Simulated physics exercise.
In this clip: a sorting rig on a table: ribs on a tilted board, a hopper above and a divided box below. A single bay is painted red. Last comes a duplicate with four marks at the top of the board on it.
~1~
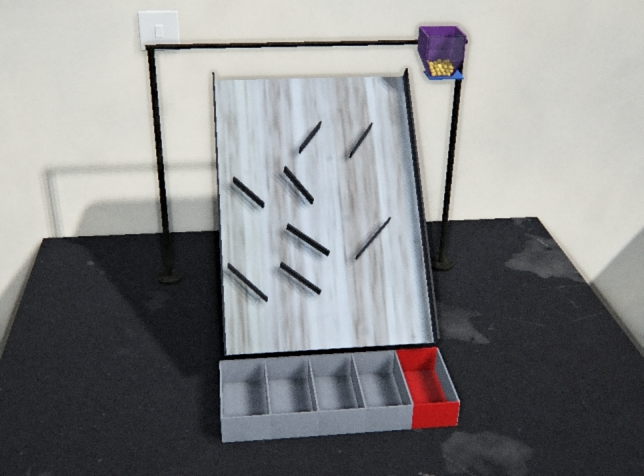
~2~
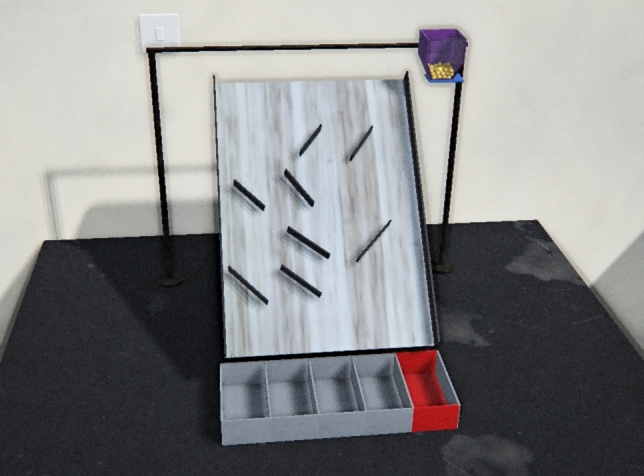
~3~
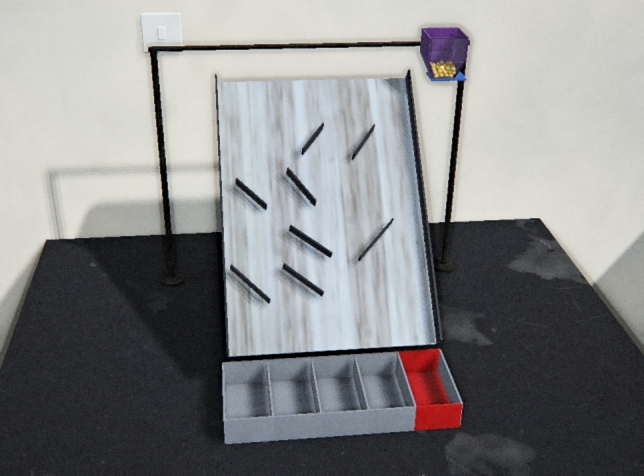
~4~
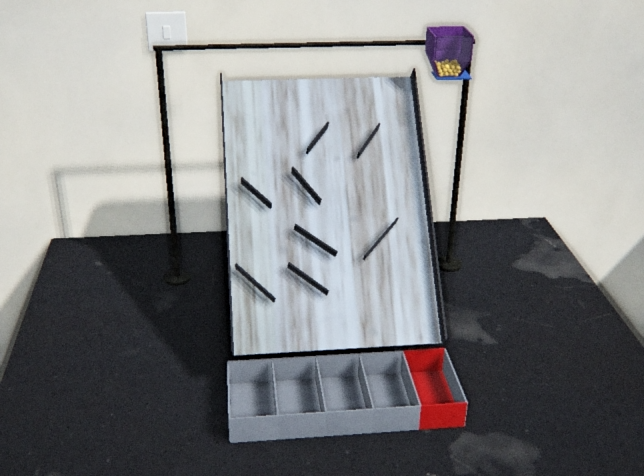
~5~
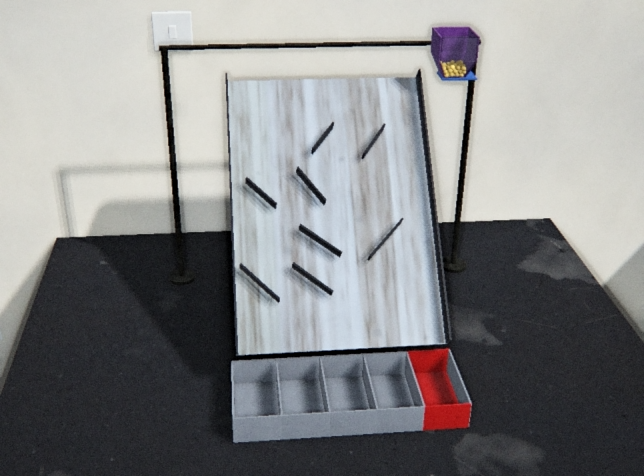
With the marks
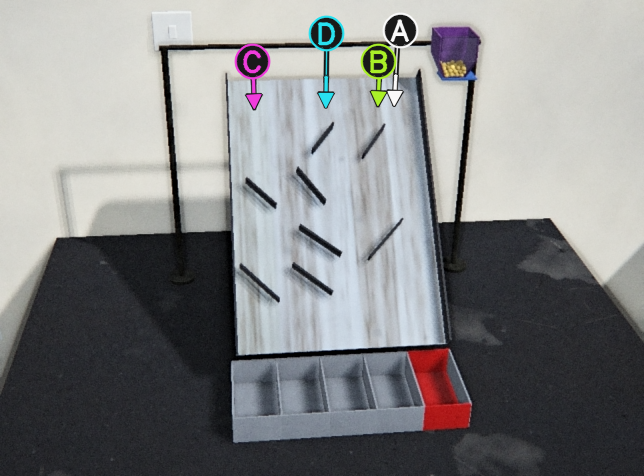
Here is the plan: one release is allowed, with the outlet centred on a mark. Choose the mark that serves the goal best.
It is A.
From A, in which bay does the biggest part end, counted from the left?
The fifth.
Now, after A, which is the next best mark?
That would be B.
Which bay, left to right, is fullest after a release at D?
The fourth from the left.
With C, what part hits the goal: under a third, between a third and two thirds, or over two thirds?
Under a third.
On the marked copy, mark A meets the board at (394, 100); mark B meets the board at (378, 100); mark C meets the board at (254, 103); mark D meets the board at (325, 102).
With A, about two thirds in the red bay, about a third in other bays, a stray few outside the box.
With B, about a third in the red bay, about half in other bays.
With C, a small part in the red bay, most in other bays, a small part held on the board.
With D, none in the red bay, nearly all in other bays.
